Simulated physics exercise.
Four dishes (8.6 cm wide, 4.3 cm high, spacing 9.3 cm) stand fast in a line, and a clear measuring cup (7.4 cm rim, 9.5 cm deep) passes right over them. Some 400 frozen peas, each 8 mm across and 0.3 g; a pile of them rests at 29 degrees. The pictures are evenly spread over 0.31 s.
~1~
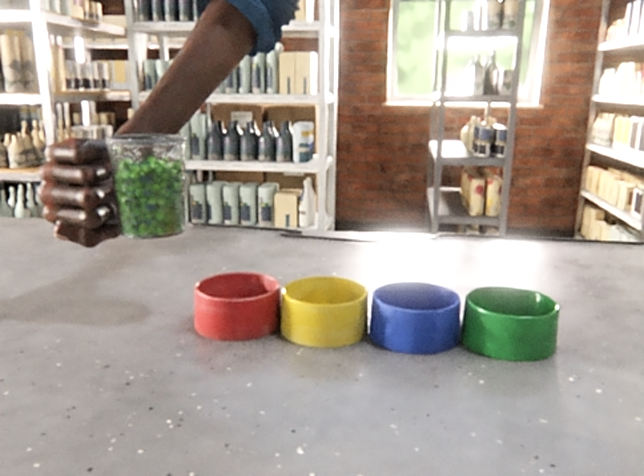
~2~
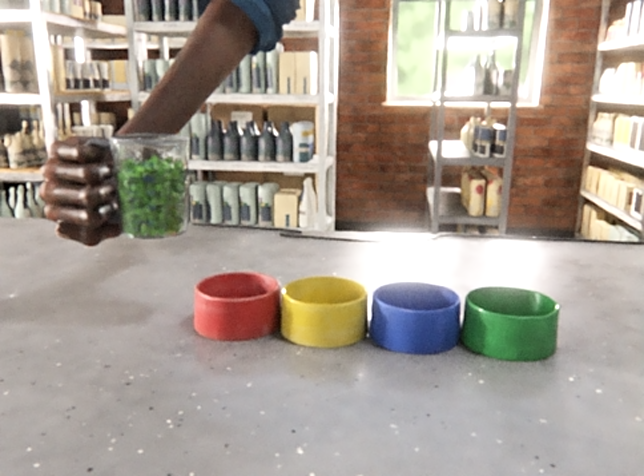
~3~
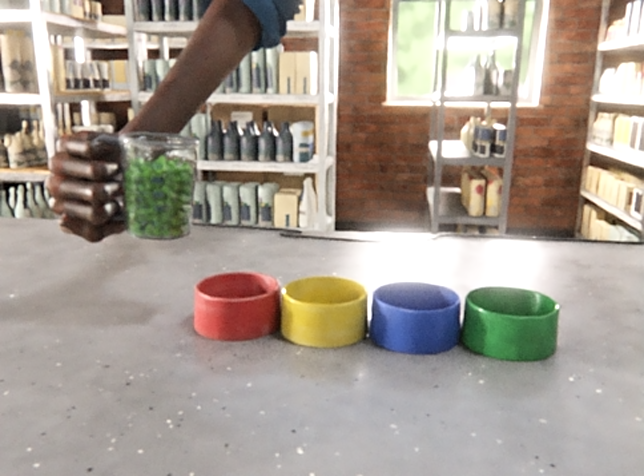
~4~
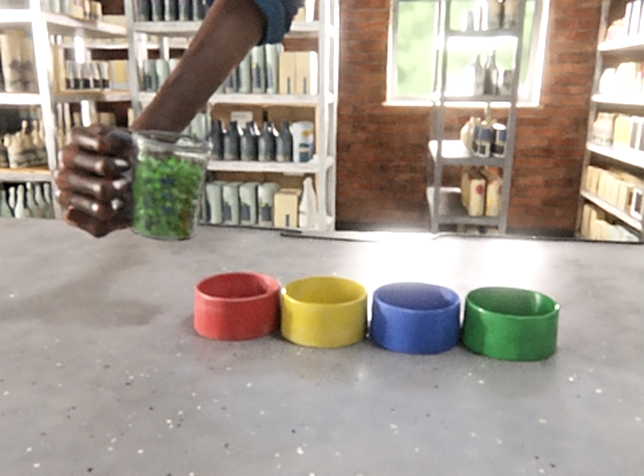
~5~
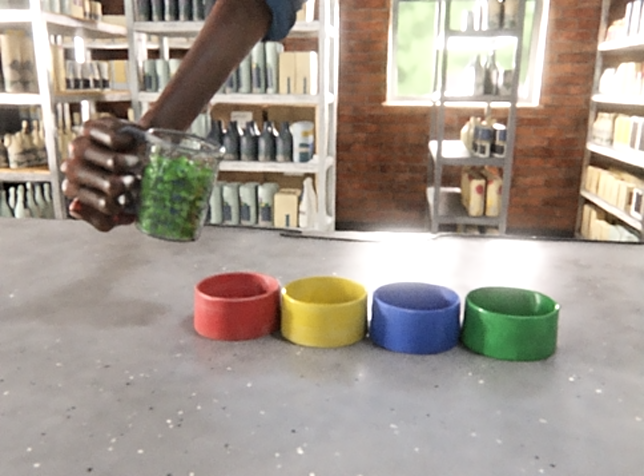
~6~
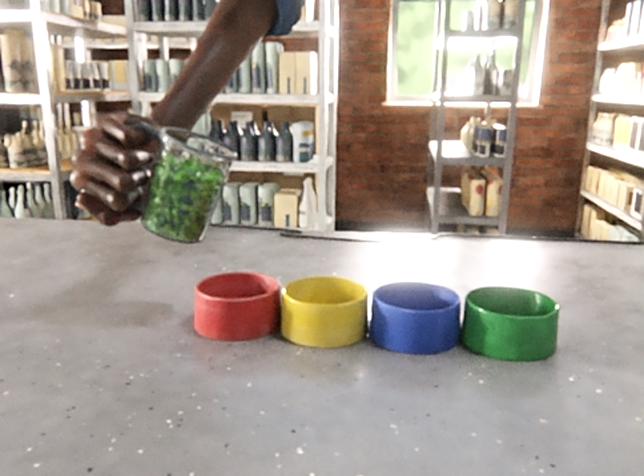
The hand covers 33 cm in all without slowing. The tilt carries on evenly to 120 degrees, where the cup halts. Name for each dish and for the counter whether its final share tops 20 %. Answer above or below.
Red dish: Below; blue dish: Above; green dish: Above; yellow dish: Below; on the counter: Below.
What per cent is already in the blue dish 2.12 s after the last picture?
Some 60 per cent.
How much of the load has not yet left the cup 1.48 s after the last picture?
About 10 per cent.
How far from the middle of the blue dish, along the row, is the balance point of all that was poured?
About 4 cm to its right.
Then, 0.89 s after the last picture, tilt 90 degrees; cup holds 100 %.
Then, 1.48 s after the last picture, tilt 120 degrees; cup holds 10 %, blue 60 %, green 15 %.
Then, 2.12 s after the last picture, tilt 120 degrees; cup holds 0 %, blue 60 %, green 30 %.
In the end, red 0 %, blue 60 %, green 30 %, yellow 0 %, counter 10 %.
